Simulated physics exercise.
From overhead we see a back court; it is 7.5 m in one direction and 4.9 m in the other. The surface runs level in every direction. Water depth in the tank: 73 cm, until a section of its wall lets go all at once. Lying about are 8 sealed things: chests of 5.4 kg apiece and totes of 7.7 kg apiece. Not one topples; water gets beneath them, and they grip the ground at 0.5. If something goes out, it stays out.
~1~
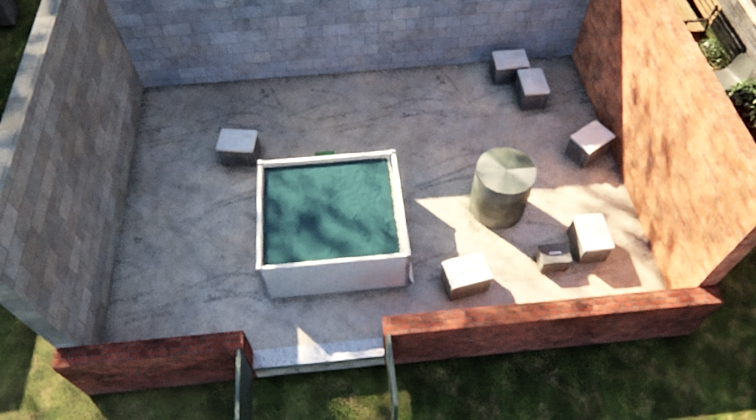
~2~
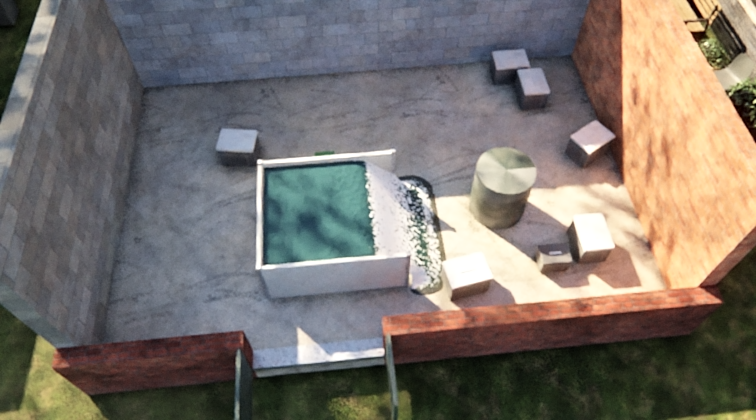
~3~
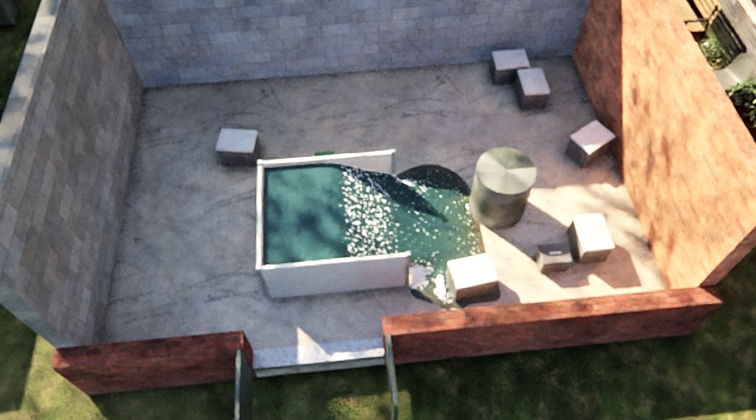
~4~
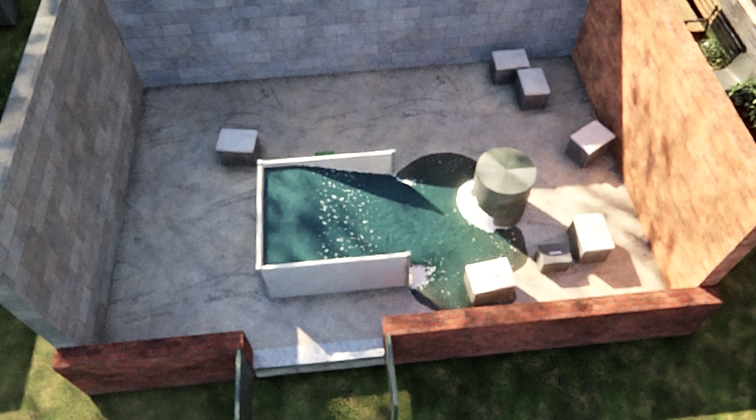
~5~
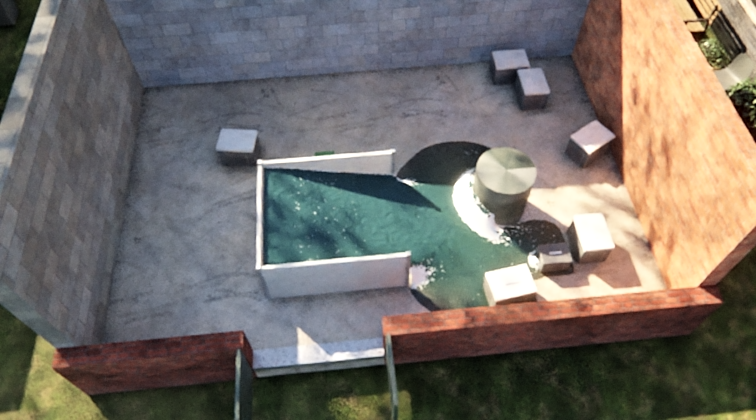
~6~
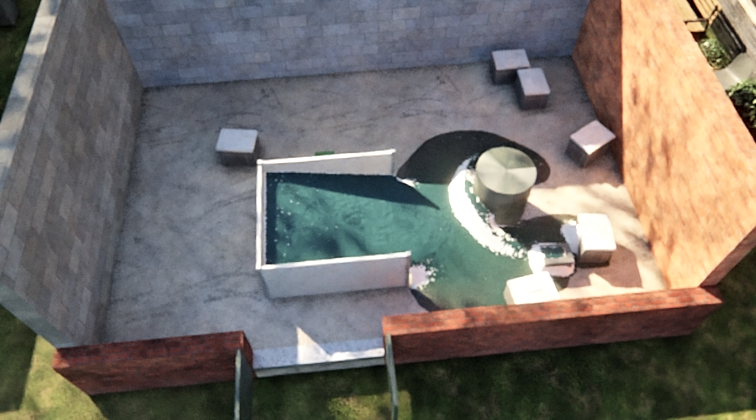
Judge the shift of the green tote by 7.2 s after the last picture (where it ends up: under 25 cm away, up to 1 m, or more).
The green tote goes a long distance.
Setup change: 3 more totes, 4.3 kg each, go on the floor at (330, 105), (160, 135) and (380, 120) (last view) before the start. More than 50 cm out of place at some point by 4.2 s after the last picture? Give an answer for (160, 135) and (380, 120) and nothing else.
Respectively: Inside the limit and inside the limit.
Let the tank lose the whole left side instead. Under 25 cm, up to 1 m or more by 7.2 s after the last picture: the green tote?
The green tote remains where it was.
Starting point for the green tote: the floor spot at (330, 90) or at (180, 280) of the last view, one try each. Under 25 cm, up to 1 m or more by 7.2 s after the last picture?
Well, the first time it covers a big distance, and the second time it keeps still.
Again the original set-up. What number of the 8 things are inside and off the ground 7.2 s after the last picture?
Count at that moment: 7.
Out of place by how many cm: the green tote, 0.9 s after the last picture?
Around 0 cm from the start by that time.
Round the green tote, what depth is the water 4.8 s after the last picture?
Around 1 cm.
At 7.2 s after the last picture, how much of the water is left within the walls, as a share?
100 %.
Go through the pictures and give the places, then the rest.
The green tote at (325, 162), on the bottom; 3.0 m2 under water; 0 of 8 have shifted, in the first picture.
The green tote at (325, 162) rests on the ground; 3.9 m2 under water; 0 of 8 have shifted, in the second picture.
The green tote at (325, 162) rests on the ground; water covers 5.1 m2; 1 of 8 have shifted, in the third picture.
The green tote at (325, 162), on the bottom; 6.3 m2 under water; 1 of 8 have shifted, in the fourth picture.
The green tote at (325, 162) rests on the ground; 7.5 m2 under water; 1 of 8 have shifted, in the fifth picture.
The green tote at (325, 162), on the bottom; water covers 8.9 m2; 1 of 8 have shifted, in the sixth picture.
Then, 0.9 s after the last picture the green tote is near (325, 162), 0.0 m from its start, aground; 0 of 8 are out; 3 afloat.
Then, 2.8 s after the last picture the green tote is near (325, 162), 0.0 m from its start, aground; 0 of 8 are out; 6 afloat.
Then, 4.8 s after the last picture the green tote is near (325, 162), 0.0 m from its start, aground; 0 of 8 are out; 6 afloat.
Then, 7.2 s after the last picture the green tote is near (208, 177), 1.7 m from its start, aground; 0 of 8 are out; 7 afloat.
